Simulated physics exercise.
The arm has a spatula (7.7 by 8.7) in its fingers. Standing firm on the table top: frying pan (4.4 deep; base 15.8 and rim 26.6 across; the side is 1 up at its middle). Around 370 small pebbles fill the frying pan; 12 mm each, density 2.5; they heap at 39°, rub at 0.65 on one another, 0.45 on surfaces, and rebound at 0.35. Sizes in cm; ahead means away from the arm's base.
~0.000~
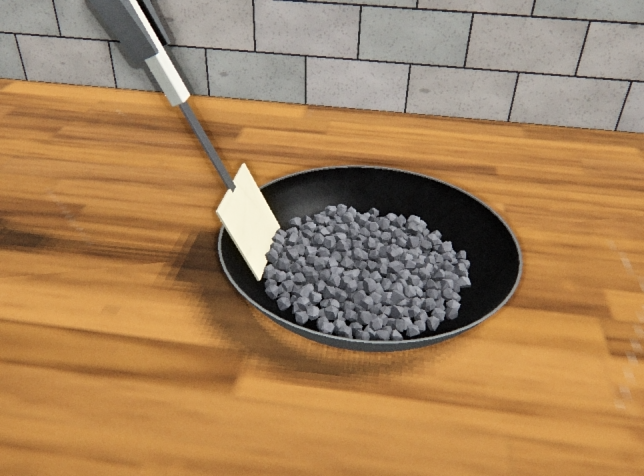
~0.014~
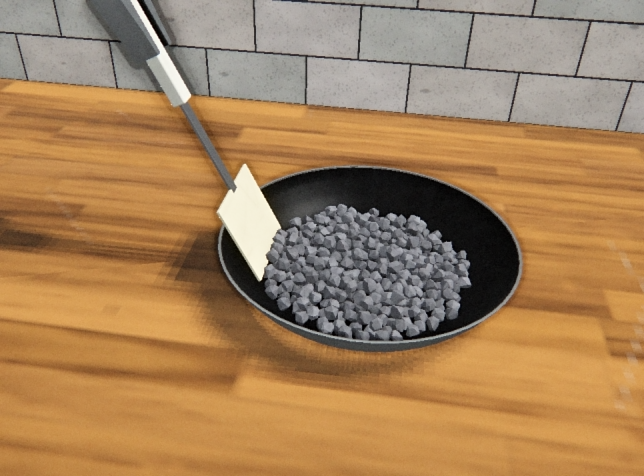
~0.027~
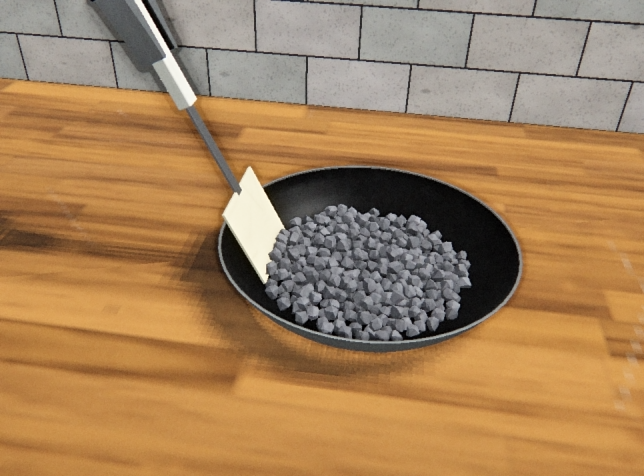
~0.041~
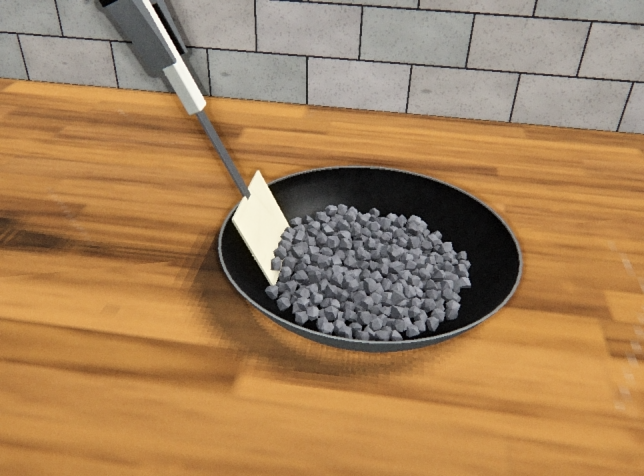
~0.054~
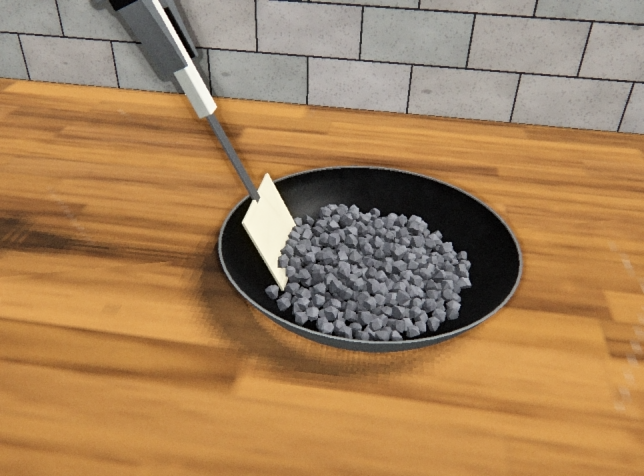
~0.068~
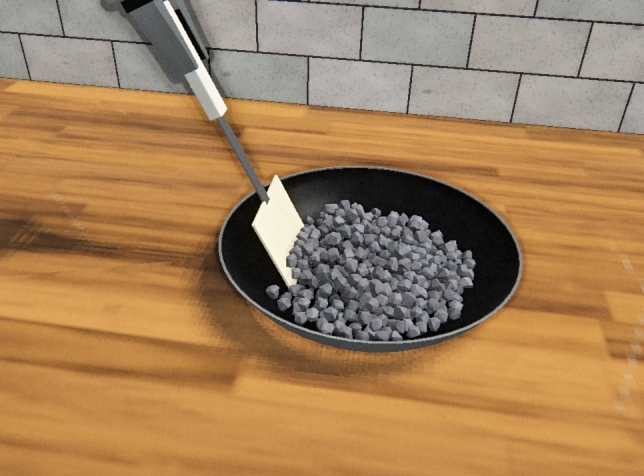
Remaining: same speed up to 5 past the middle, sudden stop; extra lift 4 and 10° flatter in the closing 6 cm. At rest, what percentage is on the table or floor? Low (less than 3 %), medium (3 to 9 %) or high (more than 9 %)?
Share on the table or floor: Low (less than 3 %).
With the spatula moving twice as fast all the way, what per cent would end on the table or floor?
In that case some 15 per cent.
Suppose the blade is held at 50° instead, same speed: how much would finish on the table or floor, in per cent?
In that case some 0 per cent.
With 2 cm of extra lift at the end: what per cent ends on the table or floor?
About 0 per cent.
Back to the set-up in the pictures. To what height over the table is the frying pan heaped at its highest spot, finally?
Roughly 5.5 cm.
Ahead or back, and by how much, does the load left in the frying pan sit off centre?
Some 5.0 cm ahead.
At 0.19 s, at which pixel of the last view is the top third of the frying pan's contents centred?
At about (435, 257).
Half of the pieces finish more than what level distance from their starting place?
About 5 cm.
After 0.13 s, sloping 64°, highest piece 5 above the table; 366 in the frying pan.
After 0.19 s, sloping 59°, highest piece 5 above the table; 366 in the frying pan.
After 0.42 s, sloping 54°, highest piece 6 above the table; 365 in the frying pan, 1 on the table or floor.
After 1.47 s, sloping 54°, highest piece 5 above the table; 365 in the frying pan, 1 on the table or floor.
At rest, 365 in the frying pan, 1 on the table or floor. That is 0 % on the table or floor.
